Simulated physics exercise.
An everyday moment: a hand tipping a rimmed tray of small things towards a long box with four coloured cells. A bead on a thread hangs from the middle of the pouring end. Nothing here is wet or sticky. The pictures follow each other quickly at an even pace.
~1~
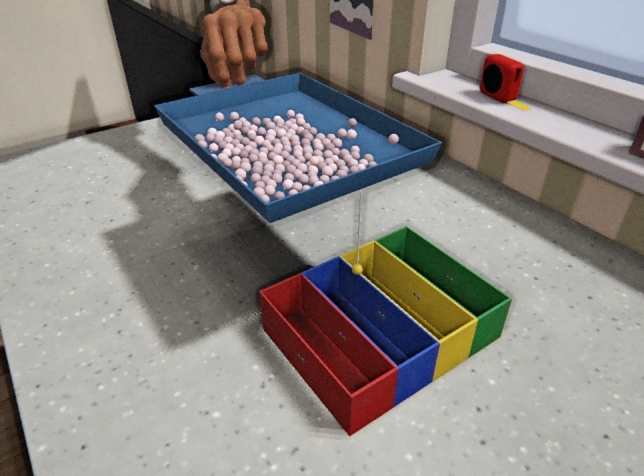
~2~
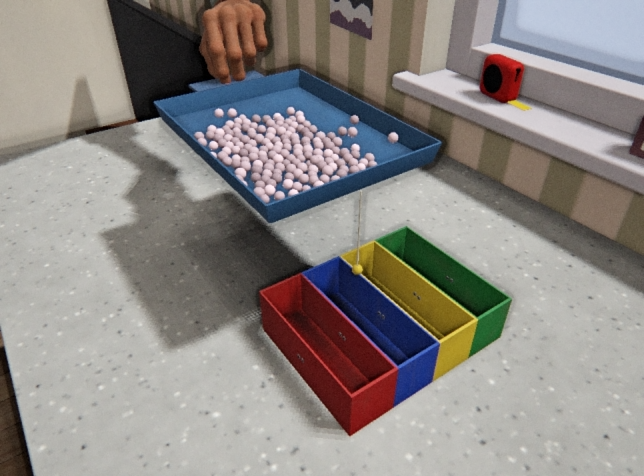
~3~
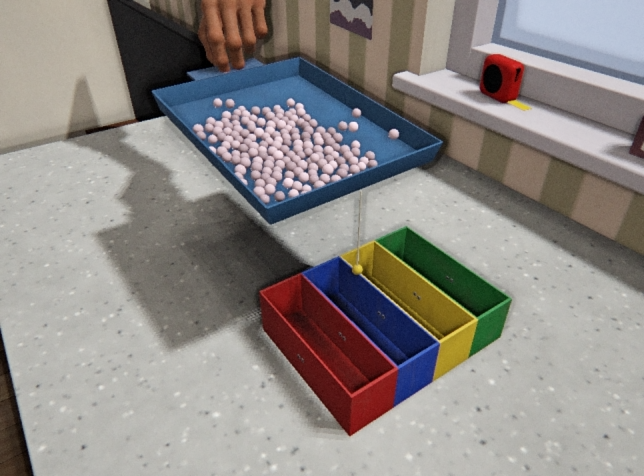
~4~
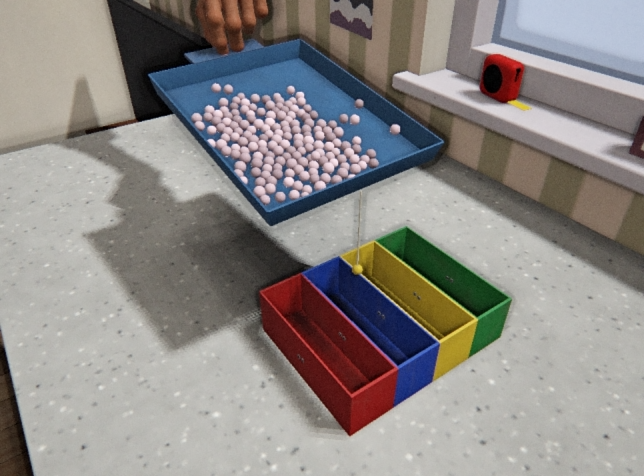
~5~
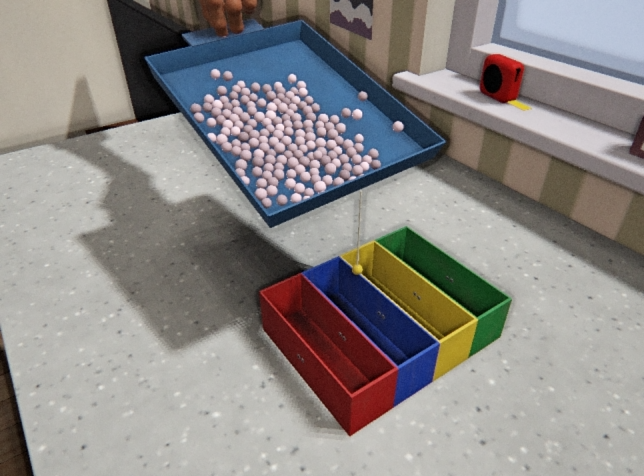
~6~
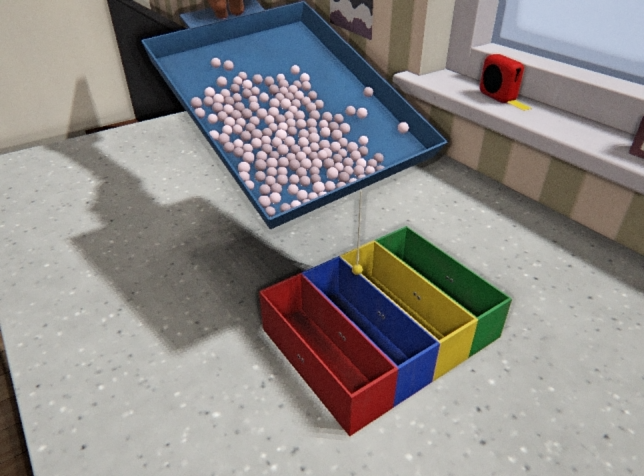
To begin with, a hand holds a blue tray of small pale pink balls nearly level above a box with red, blue, yellow and green cells. The tray's far side then rises and it tilts more steeply, its left front corner lowest, as the balls begin shifting and spreading across it.
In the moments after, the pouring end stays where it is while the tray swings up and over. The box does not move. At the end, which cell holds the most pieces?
It favours the red compartment.
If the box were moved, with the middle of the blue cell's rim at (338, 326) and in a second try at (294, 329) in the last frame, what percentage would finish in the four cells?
Roughly 100 per cent, and 100 per cent.
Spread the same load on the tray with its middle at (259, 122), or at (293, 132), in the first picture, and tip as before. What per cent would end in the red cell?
In turn 40 and 40 in a hundred.
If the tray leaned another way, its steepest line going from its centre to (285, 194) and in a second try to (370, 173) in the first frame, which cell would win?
At the first place the cell in red, at the second the green cell.
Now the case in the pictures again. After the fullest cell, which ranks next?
Next in line is that blue cell.
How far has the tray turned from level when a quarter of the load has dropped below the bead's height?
At some 90 degrees.
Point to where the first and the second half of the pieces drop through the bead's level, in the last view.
First near (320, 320), later near (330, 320).
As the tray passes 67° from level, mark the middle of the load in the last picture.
Around (320, 181).
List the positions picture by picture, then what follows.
Corners of the pouring end at (269, 200) and (434, 142), level; middle of the load at (284, 156), sugar pearls; bead on its thread at (357, 270); red cell at (373, 398); blue cell at (416, 371); yellow cell at (455, 347); green cell at (490, 324), in the first frame.
Corners of the pouring end at (269, 201) and (435, 142), level; middle of the load at (284, 154), in the second frame.
Corners of the pouring end at (269, 203) and (436, 141), tipped barely, lowest at the left corner; middle of the load at (284, 150), in the third frame.
Corners of the pouring end at (270, 206) and (437, 141), tipped a little, lowest at the left corner; middle of the load at (285, 145), in the fourth frame.
Corners of the pouring end at (271, 210) and (439, 140), tipped clearly, lowest at the left corner; middle of the load at (286, 141), in the fifth frame.
Corners of the pouring end at (272, 213) and (440, 140), tipped clearly, lowest at the left corner; middle of the load at (289, 142), nearly all on the move; red cell at (373, 398); blue cell at (416, 371); yellow cell at (455, 347); green cell at (490, 324), in the sixth frame.
Soon, tray tipped steeply; nearly all on the tray; a stray few in the red cell; a stray few falling or outside the box.
A while on, tray tipped past a quarter turn; a small part on the tray; about a third in the red cell; about a quarter in the blue cell; a stray few in the yellow cell; a stray few in the green cell; about a third falling or outside the box.
Towards the end, tray tipped past a quarter turn; about half in the red cell; about a quarter in the blue cell; a small part in the yellow cell; about a quarter falling or outside the box.
Finally, tray tipped past a quarter turn; about half in the red cell; about a quarter in the blue cell; a small part in the yellow cell; none in the green cell; about a quarter outside the box.
